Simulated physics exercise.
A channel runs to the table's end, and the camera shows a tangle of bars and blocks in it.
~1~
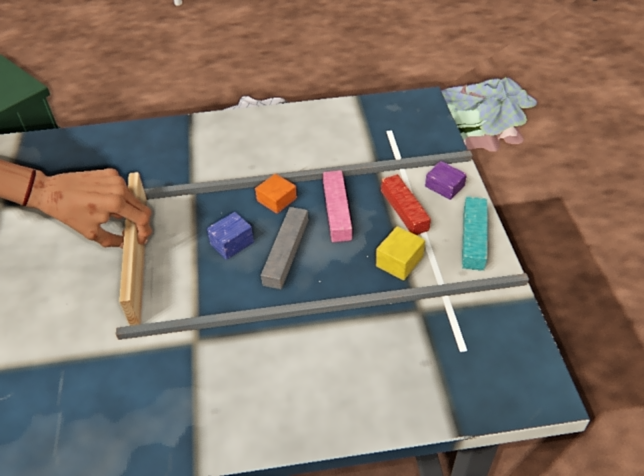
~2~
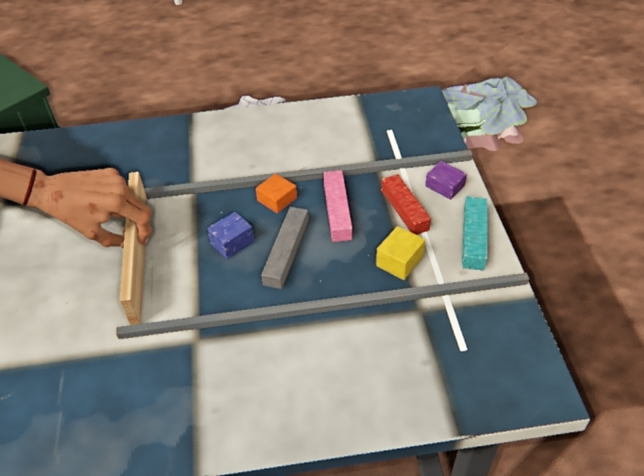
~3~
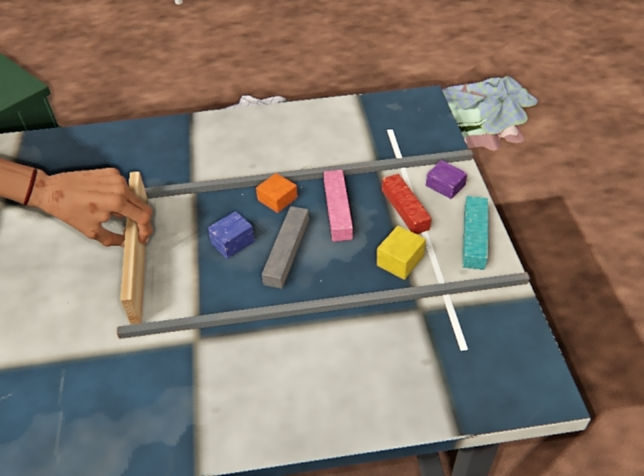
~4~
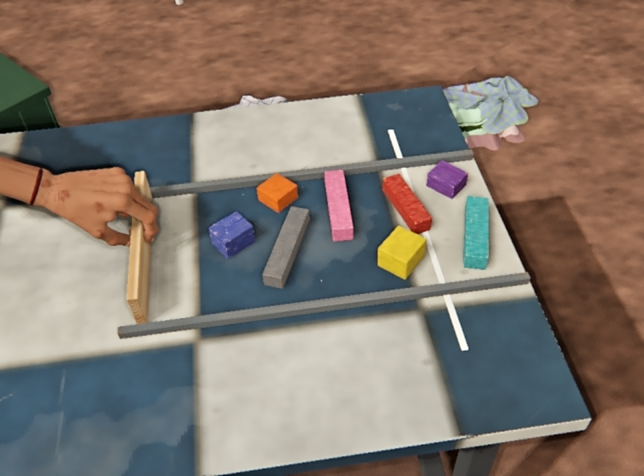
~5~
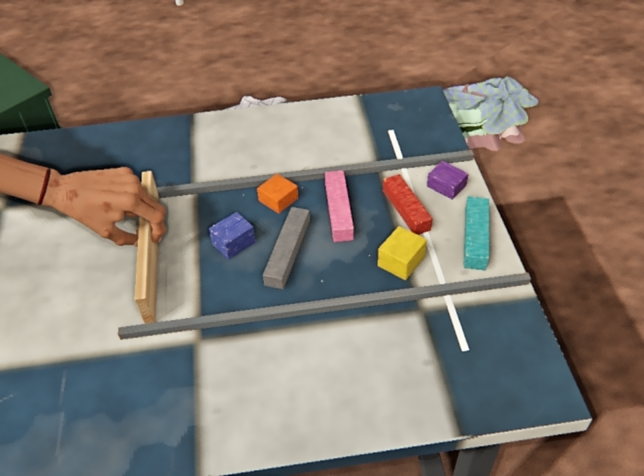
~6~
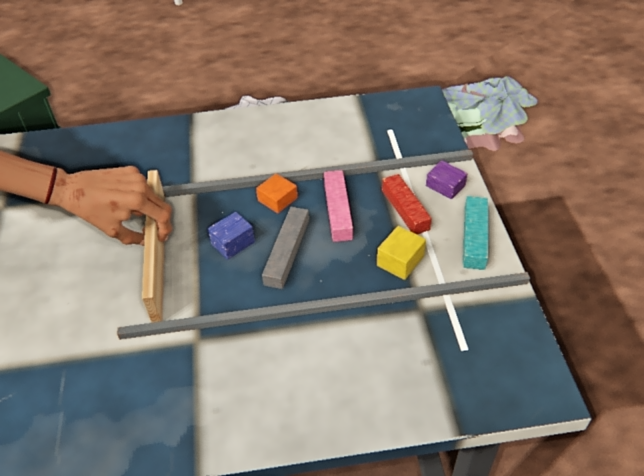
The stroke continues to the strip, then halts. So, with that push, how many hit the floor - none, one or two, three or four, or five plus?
Count: One or two.
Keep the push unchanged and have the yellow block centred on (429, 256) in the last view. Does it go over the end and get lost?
Result: It does not come off.
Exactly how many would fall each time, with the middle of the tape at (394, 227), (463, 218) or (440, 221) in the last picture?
The three tries give 0, 5 and 3.
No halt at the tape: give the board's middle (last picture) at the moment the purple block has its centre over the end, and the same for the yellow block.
(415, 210) and (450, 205), more or less.
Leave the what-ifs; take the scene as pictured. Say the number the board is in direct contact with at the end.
Counting them up gives 3.
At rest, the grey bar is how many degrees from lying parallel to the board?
About 30°.
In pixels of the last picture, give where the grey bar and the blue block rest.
One is at about (463, 243), the other at about (438, 213).
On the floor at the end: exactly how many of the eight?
Counted up, you get 2.
Soon after, none off yet; turquoise bar at rest near (476, 232); purple block at rest near (446, 179); red bar at rest near (406, 204).
Then, none off yet; turquoise bar moving near (484, 232); purple block moved a little near (458, 175); red bar moved about its own width near (446, 189).
At rest, the number that fall off is one or two; fallen, purple block and turquoise bar.
